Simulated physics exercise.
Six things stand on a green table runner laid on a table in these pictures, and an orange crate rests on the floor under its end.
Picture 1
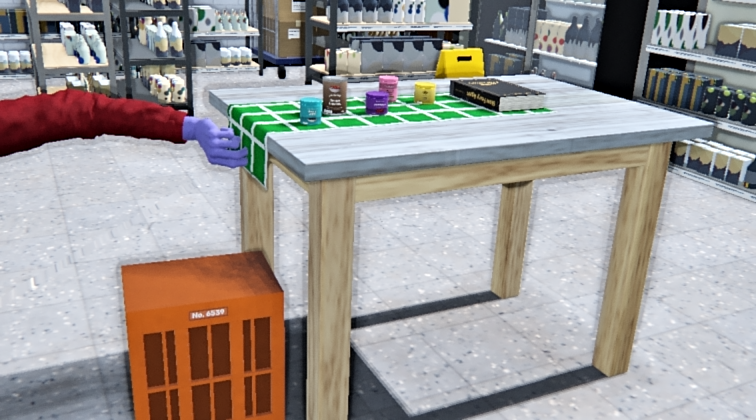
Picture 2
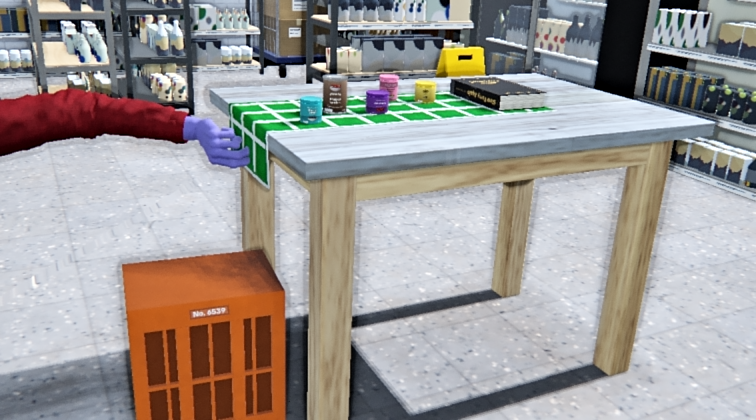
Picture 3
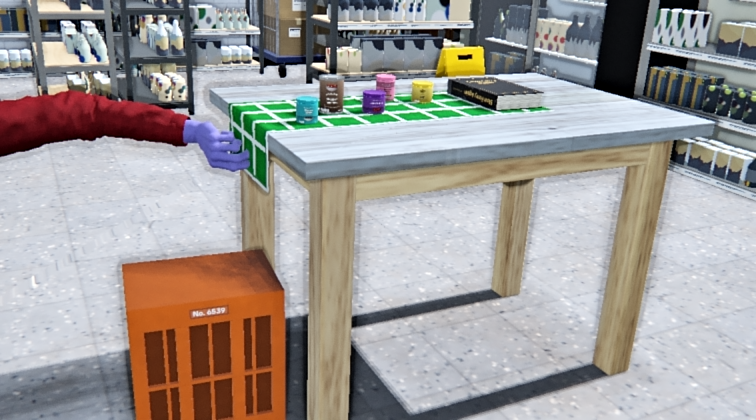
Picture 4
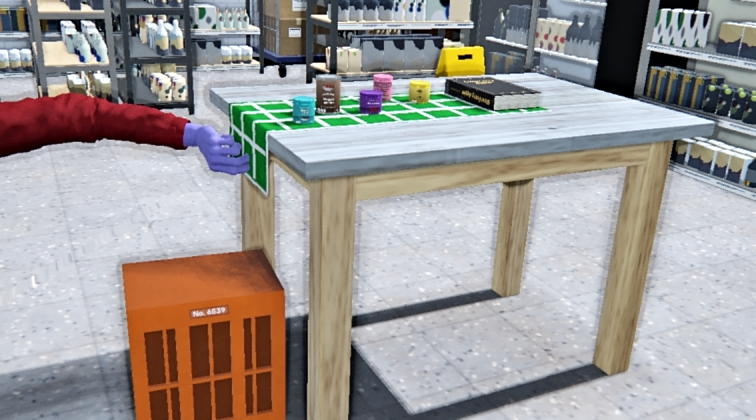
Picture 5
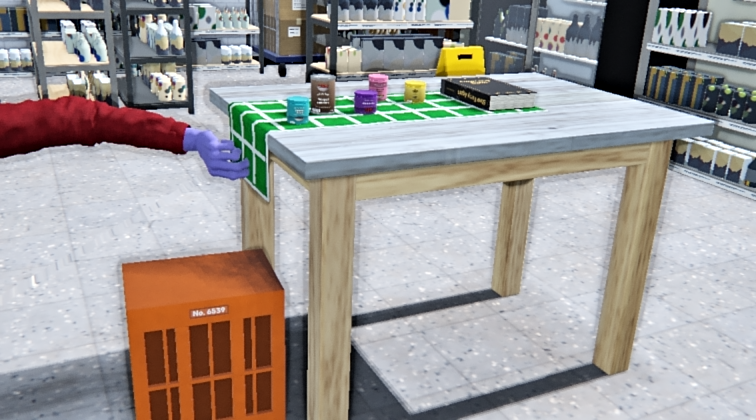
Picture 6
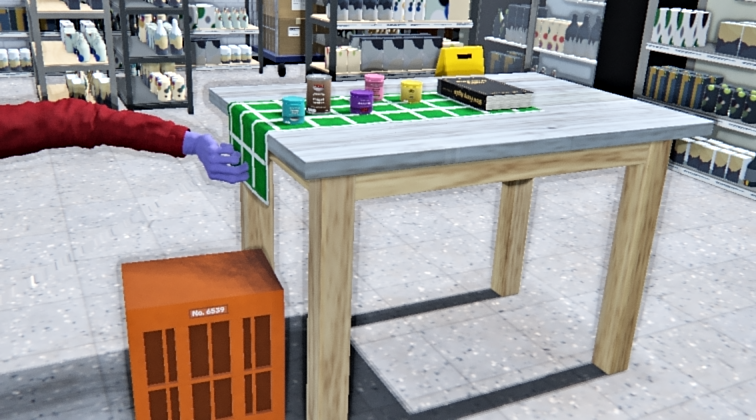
A gloved purple hand on a red-sleeved arm reaches in from the left and holds the end of a green, white-gridded runner on a pale wooden table, seen from slightly above in a store-like room with stocked shelves. Turquoise, brown, purple, pink and yellow containers and a dark book stand on it, an orange crate below. The hand draws the runner slightly down and the objects shift slightly left, the camera still.
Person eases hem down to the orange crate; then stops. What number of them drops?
Exactly two go over.
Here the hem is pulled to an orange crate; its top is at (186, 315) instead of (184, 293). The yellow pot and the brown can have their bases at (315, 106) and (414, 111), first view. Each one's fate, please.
The yellow pot goes over, the brown can remains up.
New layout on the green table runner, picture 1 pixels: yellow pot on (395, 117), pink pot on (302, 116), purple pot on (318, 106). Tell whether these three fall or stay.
The yellow pot stays put; the pink pot topples down; and the purple pot topples down.
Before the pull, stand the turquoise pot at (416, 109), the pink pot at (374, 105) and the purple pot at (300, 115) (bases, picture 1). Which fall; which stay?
Outcome: Turquoise pot stays, pink pot stays, purple pot falls away.
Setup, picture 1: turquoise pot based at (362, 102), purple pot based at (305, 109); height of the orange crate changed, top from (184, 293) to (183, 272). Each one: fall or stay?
The turquoise pot? Safe. The purple pot? Lost.
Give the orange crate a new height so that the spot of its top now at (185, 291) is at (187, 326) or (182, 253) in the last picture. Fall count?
Then 3 and 1.
Early on, hem near (247, 212); all still up.
Midway, hem near (246, 251); turquoise pot gone.
Near the end, hem on the crate; turquoise pot and brown can gone.
Finally, hem on the crate; turquoise pot and brown can gone. The table loses two.
